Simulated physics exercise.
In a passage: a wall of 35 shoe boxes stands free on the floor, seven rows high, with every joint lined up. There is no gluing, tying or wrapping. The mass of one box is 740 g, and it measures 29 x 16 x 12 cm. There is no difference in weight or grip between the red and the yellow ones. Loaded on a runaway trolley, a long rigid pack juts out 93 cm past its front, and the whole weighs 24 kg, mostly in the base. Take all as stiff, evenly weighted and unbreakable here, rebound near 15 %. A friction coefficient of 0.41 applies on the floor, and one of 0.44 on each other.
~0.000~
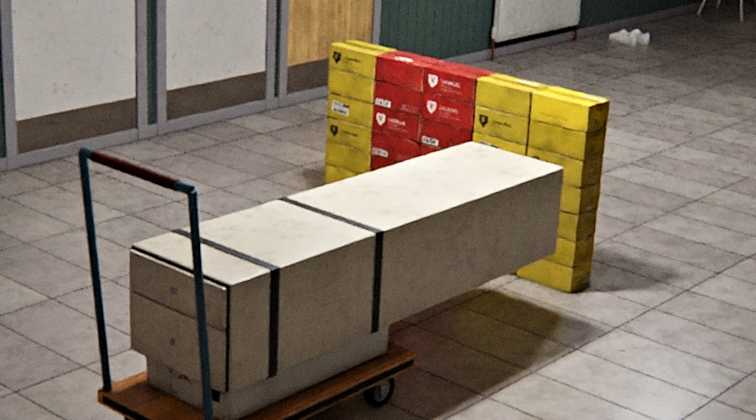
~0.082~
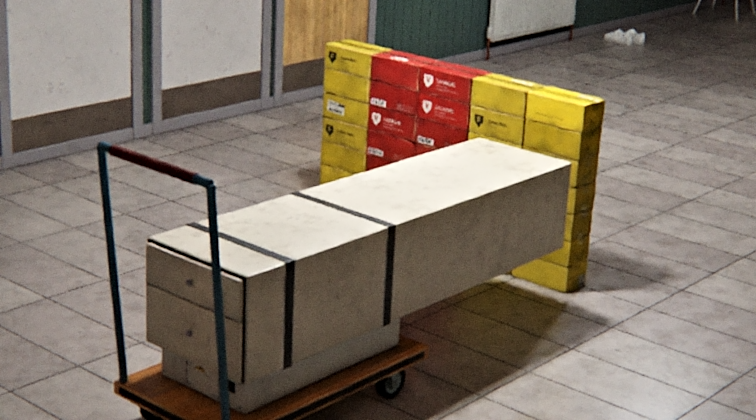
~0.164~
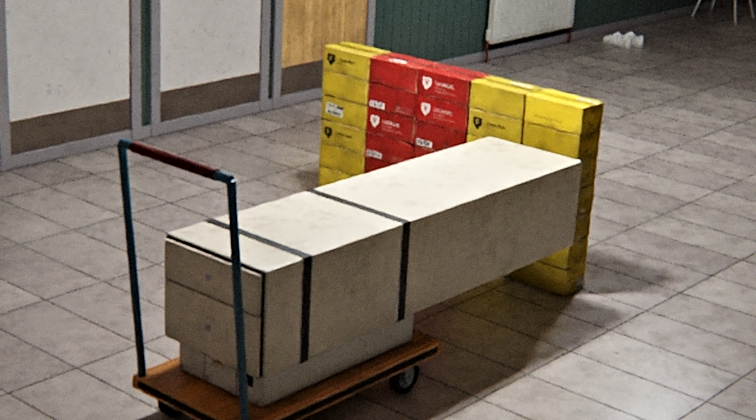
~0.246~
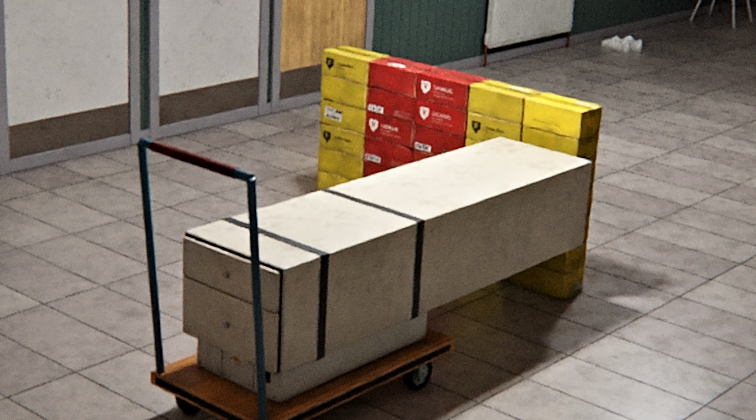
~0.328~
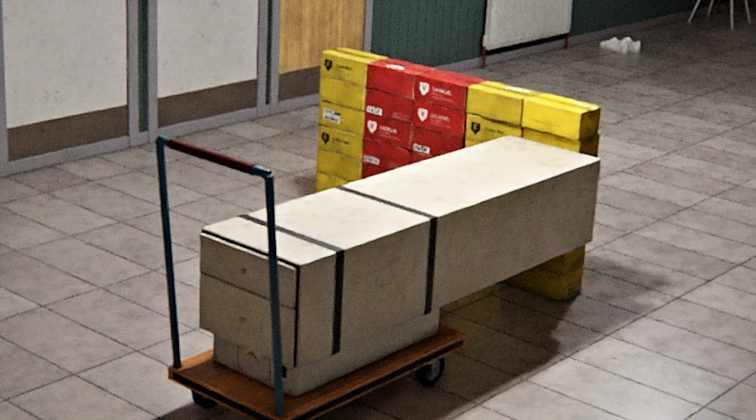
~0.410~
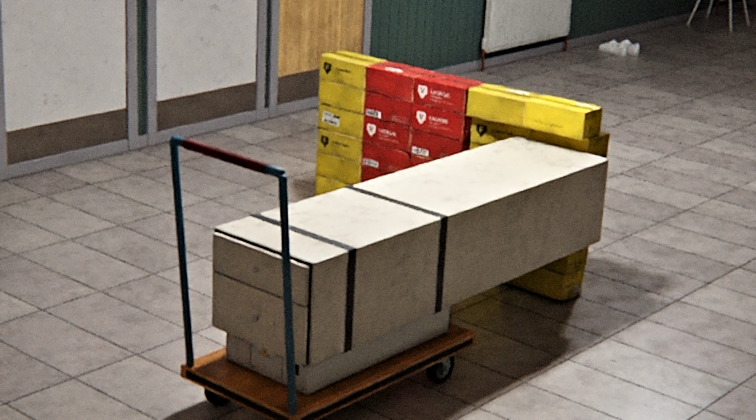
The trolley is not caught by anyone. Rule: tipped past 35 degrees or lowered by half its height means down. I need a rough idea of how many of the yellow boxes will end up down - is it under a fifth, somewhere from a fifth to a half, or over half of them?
I'd say over half of them.
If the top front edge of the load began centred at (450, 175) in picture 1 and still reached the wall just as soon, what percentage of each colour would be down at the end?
You'd end up with yellow at 50 per cent down and red at 0 per cent.
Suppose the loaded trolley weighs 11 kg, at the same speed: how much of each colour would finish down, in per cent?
You'd get yellow 70 and red 0 percent.
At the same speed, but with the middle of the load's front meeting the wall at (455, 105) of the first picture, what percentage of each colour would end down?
You'd end up with yellow at 30 and red at 90 percent down.
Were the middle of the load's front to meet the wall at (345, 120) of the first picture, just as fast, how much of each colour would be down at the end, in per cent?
Yellow 30 %, red 50 %.
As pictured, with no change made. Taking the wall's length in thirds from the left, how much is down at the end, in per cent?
Per cent by third - left: 0; middle: 0; right: 100.
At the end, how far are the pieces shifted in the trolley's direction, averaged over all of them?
It comes out to something like 25 centimetres.
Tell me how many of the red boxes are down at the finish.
Looking at red, I make it 0 down at the end.
By 0.68 s, load 22 cm past the wall's line, still rolling; 6 of the 21 yellow boxes down (6 of 35 in all colours); top yellow box unmoved.
By 1.02 s, load 37 cm past the wall's line, still rolling; 14 of the 21 yellow boxes down (14 of 35 in all colours); top yellow box unmoved.
When it is over (1.9 s), load 64 cm past the wall's line, still rolling; 14 of the 21 yellow boxes down (14 of 35 in all colours); top yellow box unmoved; top red box unmoved. That is 67 per cent. In pixels of the last frame, middles, top yellow box near (353, 70), top red box near (400, 81).
